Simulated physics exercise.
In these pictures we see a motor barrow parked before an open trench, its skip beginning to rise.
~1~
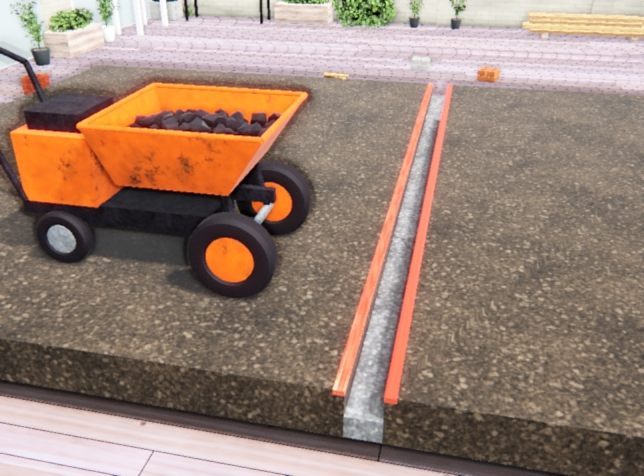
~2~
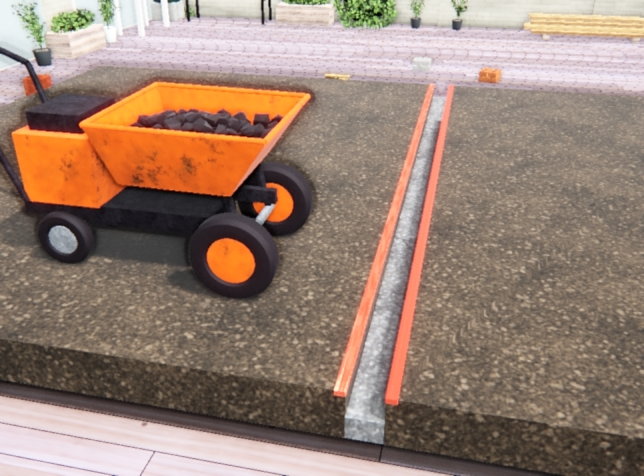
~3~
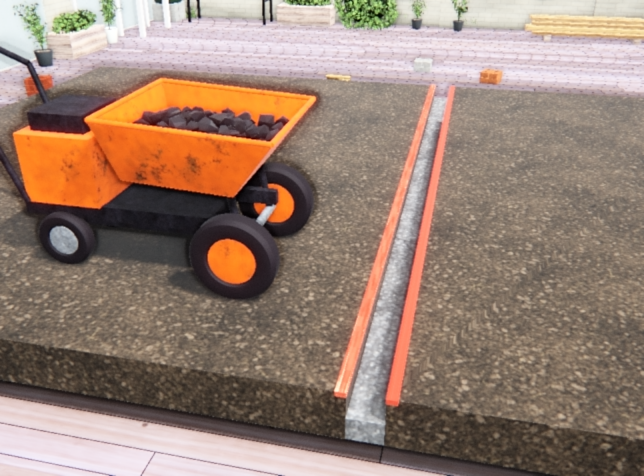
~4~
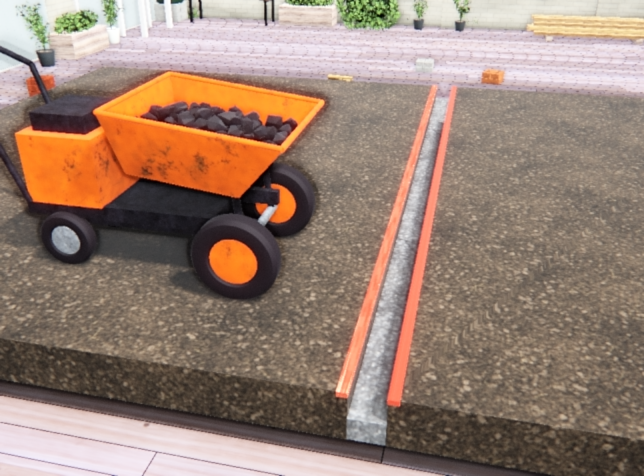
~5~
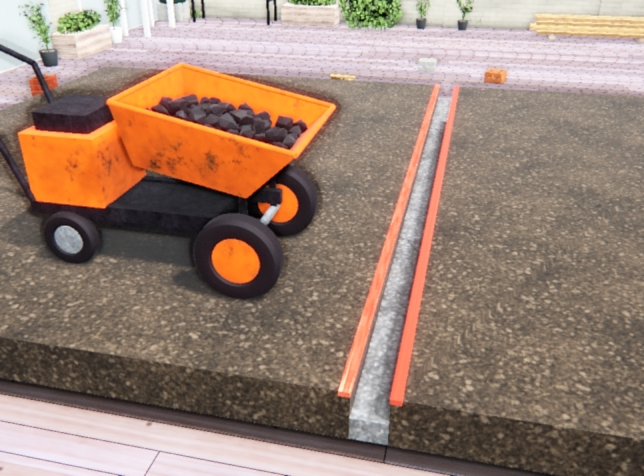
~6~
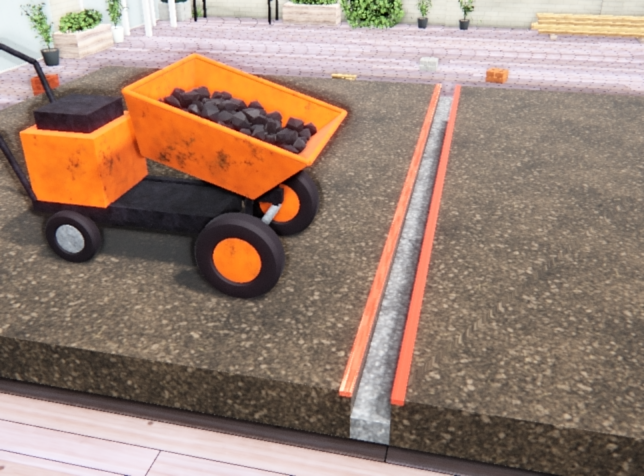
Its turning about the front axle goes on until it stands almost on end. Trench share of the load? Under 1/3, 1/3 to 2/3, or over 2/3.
It will put a third to two thirds into the trench.
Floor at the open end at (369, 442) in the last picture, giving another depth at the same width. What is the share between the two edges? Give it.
Estimated share: Approx. 60 %.
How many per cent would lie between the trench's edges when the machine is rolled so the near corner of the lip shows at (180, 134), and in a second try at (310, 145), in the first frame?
First try: 20 per cent; second try: 0 per cent.
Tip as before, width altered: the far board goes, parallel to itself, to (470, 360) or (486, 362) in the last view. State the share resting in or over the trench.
Lab note: Try one about 90 %, try two about 100 %.
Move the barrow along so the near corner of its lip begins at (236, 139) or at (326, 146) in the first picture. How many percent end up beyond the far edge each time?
Roughly 20 and 80 percent respectively.
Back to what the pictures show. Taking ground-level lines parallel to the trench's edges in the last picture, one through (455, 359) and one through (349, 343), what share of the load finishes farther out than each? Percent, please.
Estimate, first then second: 10 %, 90 %.
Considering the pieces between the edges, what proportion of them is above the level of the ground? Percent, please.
Roughly 40 %.
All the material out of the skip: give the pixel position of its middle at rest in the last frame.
Somewhere around (409, 277) in the last picture.
Soon, skip tipped steeply; all in the skip.
A while on, skip tipped right over; most in the skip; a stray few short of the trench; a small part in or heaped over the trench; a small part beyond it; a stray few falling.
Towards the end, skip tipped right over; a small part in the skip; a stray few short of the trench; about half in or heaped over the trench; about a third beyond it.
Finally, skip tipped right over; a small part in the skip; a stray few short of the trench; about half in or heaped over the trench; about a third beyond it.
